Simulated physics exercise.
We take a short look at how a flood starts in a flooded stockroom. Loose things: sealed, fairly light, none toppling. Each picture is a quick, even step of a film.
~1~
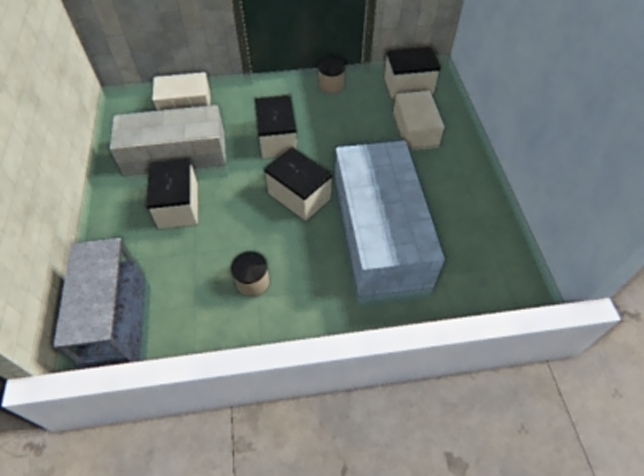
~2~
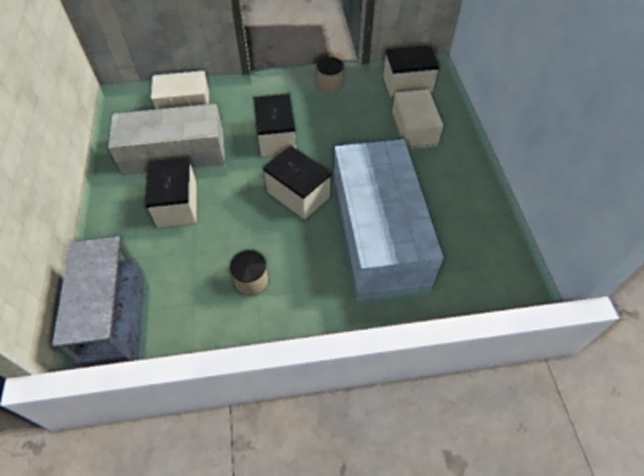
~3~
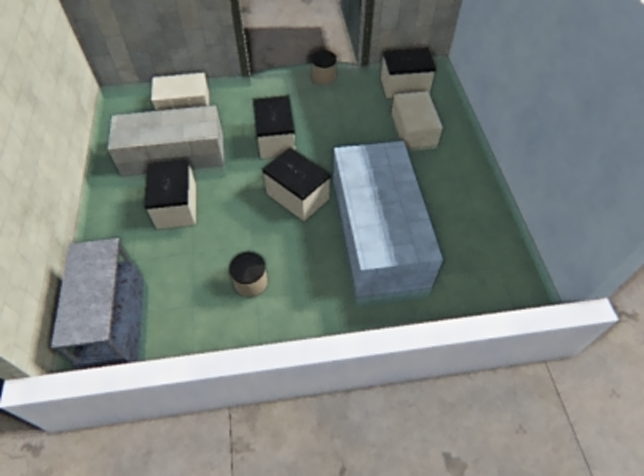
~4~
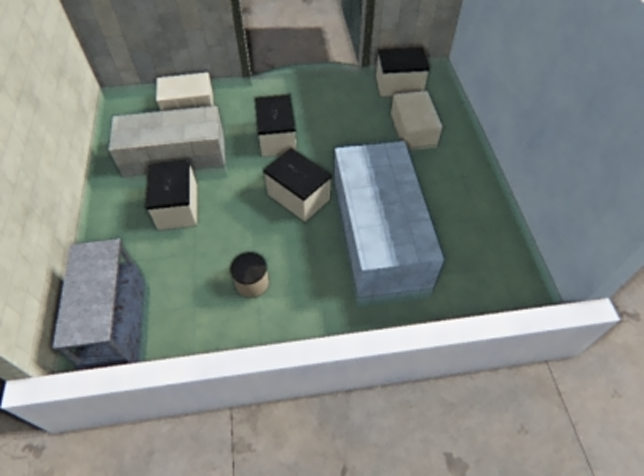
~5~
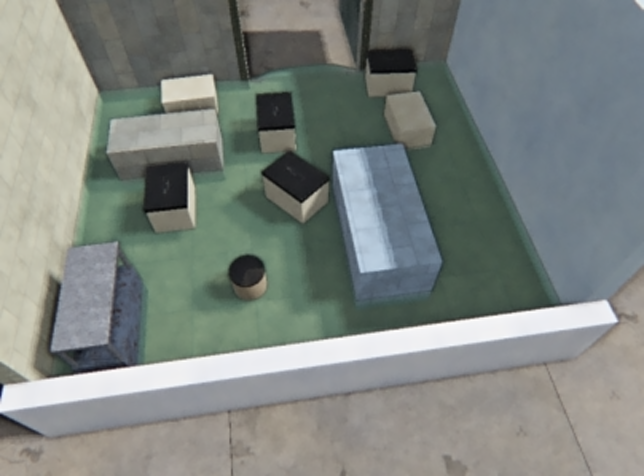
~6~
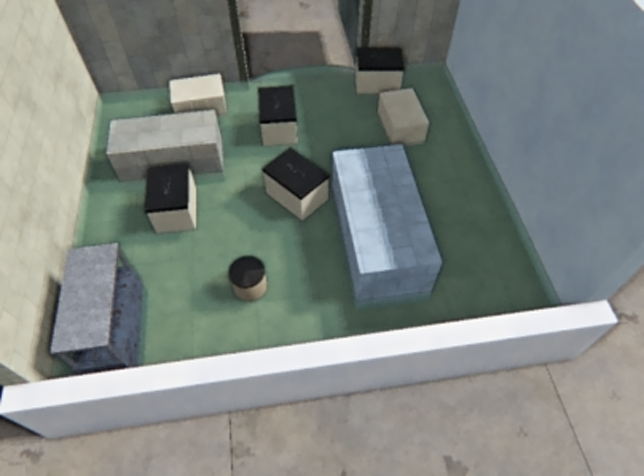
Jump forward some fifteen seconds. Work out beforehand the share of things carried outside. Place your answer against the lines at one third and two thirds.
It sits at or past the two-thirds line.
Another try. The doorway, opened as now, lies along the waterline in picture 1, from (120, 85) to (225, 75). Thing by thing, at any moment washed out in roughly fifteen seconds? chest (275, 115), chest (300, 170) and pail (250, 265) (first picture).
Note - 1: Escaped; 2: Escaped; 3: Retained.
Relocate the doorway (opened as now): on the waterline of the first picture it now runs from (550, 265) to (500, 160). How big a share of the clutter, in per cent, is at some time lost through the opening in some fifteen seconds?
60 per cent.
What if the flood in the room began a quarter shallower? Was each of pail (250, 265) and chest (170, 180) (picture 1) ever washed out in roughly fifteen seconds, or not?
As listed: Still in, kept in.
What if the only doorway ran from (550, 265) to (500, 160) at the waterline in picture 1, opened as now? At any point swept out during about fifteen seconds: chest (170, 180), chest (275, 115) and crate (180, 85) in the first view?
Remains, escapes, remains.
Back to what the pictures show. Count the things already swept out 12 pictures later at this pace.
The number I arrive at is 5.
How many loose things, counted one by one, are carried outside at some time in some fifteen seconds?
It adds up to 6.
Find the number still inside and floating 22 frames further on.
I make it 2 of them.
A moment on, 1 of 8 are out; 7 afloat.
Next, 5 of 8 are out; 3 afloat.
Later, 6 of 8 are out; 2 afloat.
In the end, 6 of 8 are out; 2 afloat.
